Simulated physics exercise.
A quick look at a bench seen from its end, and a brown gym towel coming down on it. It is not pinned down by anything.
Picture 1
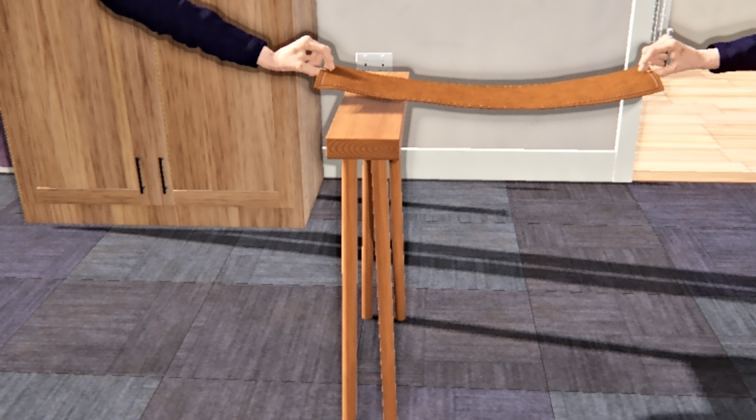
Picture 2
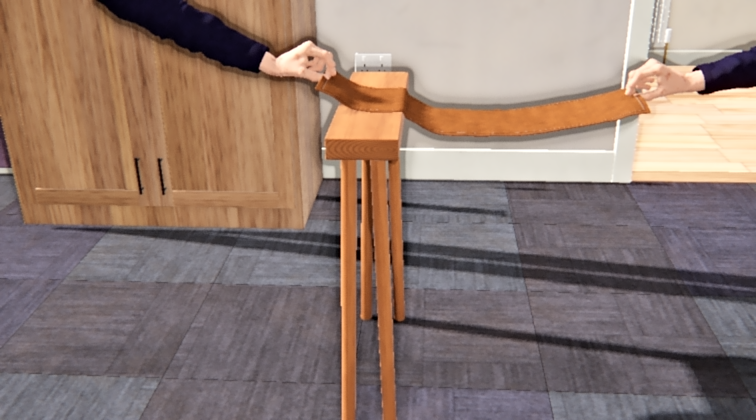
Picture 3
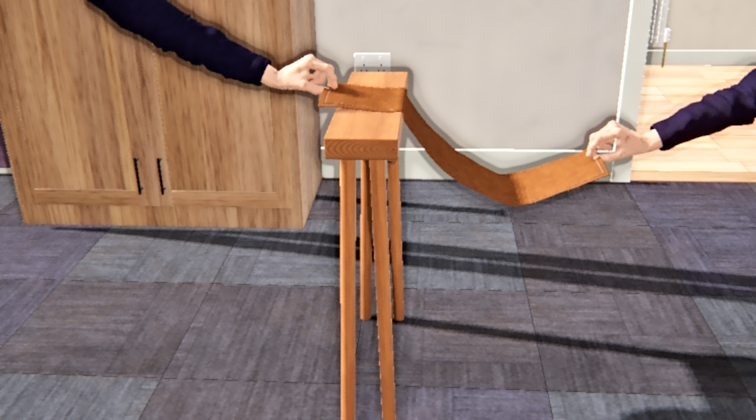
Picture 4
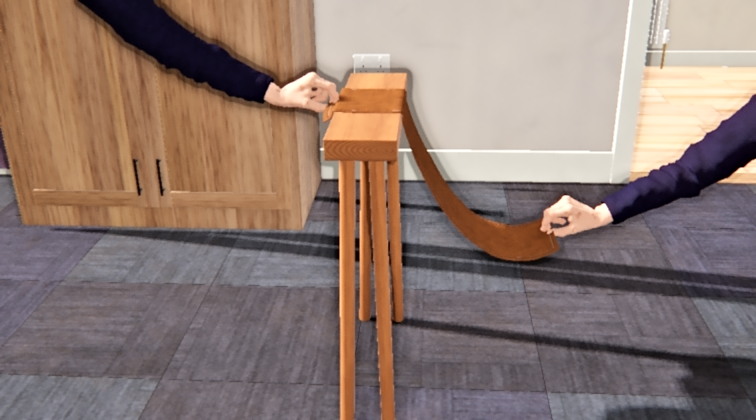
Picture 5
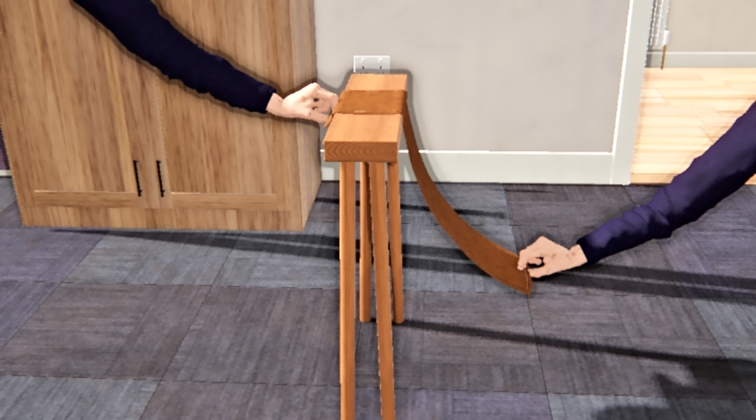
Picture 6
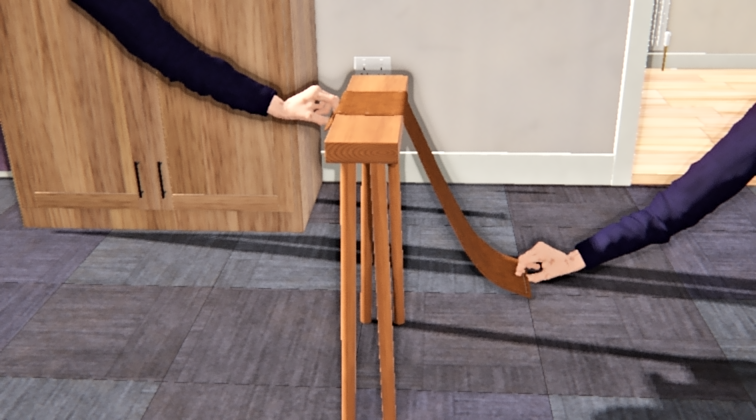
Two hands lower a brown strip of cloth across a narrow wooden bench, drawing its right end down.
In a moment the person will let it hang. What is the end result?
I'd bet it is going to slither off rightward.
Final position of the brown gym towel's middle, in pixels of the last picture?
It ends at (428, 369).
Then, 0.26 s past the final frame, gym towel sliding right.
Then, 0.48 s past the final frame, gym towel clear of the top and falling near (425, 302).
Then, 0.70 s past the final frame, gym towel in a heap on the floor near (429, 367).
When it is over, gym towel in a heap on the floor near (428, 369). The brown gym towel goes down on the right side.
